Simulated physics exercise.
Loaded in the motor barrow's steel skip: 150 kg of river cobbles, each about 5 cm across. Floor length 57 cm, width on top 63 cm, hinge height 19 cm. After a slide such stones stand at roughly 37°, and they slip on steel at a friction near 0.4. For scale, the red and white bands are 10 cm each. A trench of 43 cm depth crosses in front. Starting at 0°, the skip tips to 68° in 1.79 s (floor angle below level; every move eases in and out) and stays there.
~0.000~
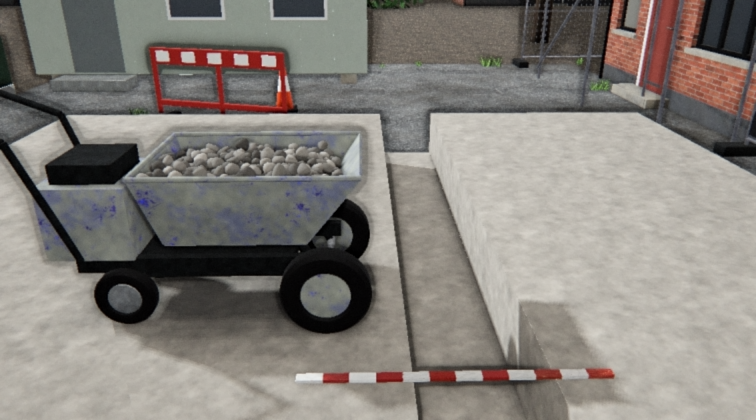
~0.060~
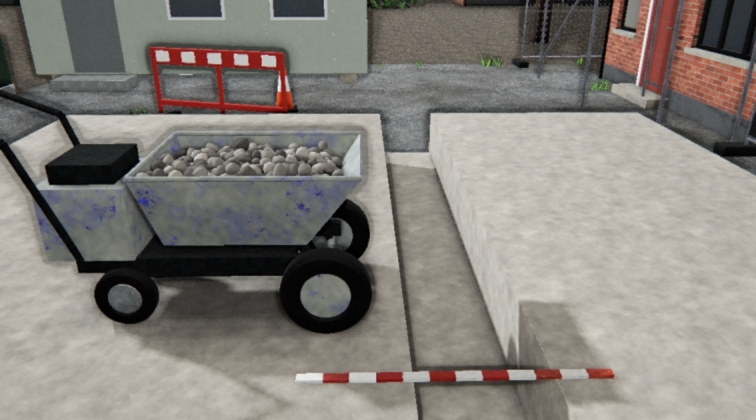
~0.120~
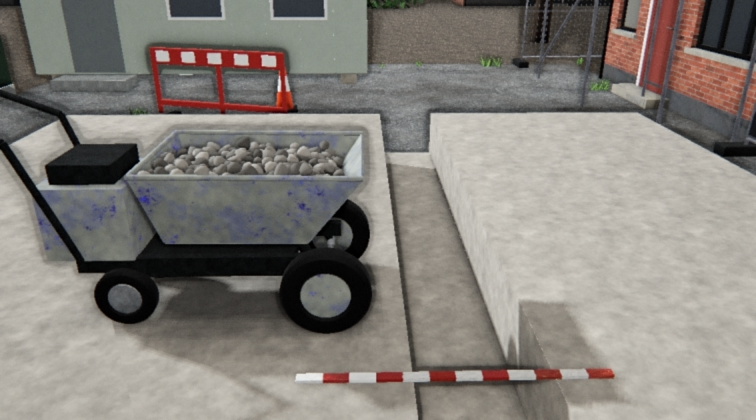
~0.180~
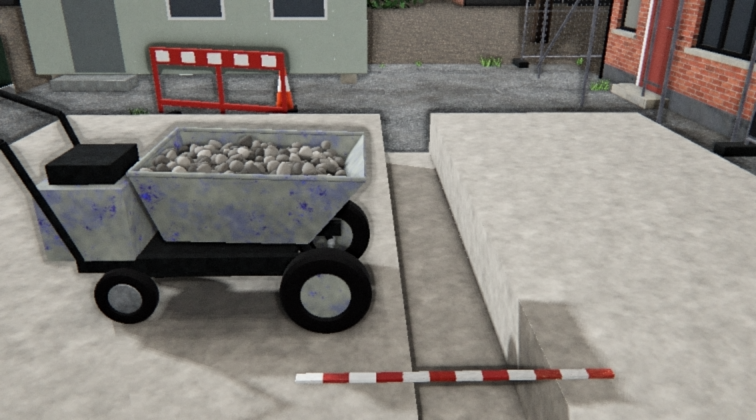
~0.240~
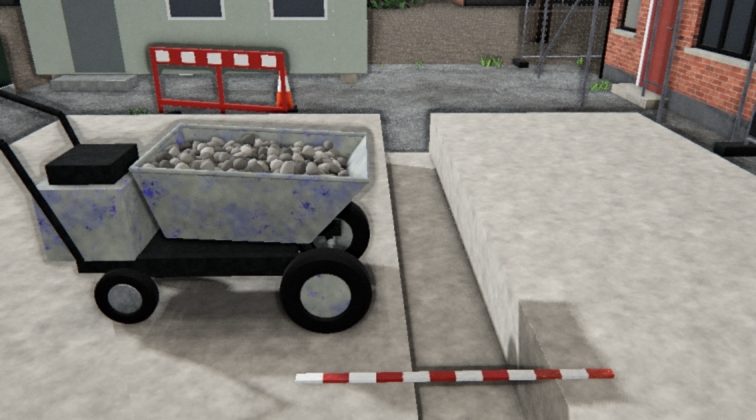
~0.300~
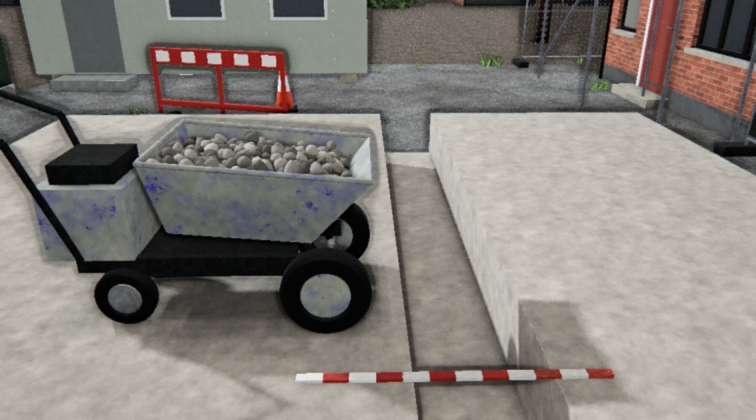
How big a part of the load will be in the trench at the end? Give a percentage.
Roughly 95 per cent ends in the trench.
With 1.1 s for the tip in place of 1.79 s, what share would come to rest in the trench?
In that case some 85 per cent.
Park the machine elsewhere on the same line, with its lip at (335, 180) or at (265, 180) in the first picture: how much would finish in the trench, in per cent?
About 100 and 90 per cent.
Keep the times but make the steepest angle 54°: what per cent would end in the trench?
In that case some 50 per cent.
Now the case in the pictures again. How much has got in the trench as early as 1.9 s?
Some 40 per cent.
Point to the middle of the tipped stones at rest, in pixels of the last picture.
Around (474, 353).
After 1.3 s the floor is at 57°; 98 % in the skip, 2 % in the trench; the foremost stones are at (472, 272).
After 1.9 s the floor is at 68°; 55 % in the skip, 42 % in the trench, 3 % past the trench; the foremost stones are at (560, 290).
After 2.2 s the floor is at 68°; 29 % in the skip, 66 % in the trench, 5 % past the trench; the foremost stones are at (599, 288).
After 4.2 s the floor is at 68°; 0 % in the skip, 95 % in the trench, 5 % past the trench; the foremost stones are at (616, 293).
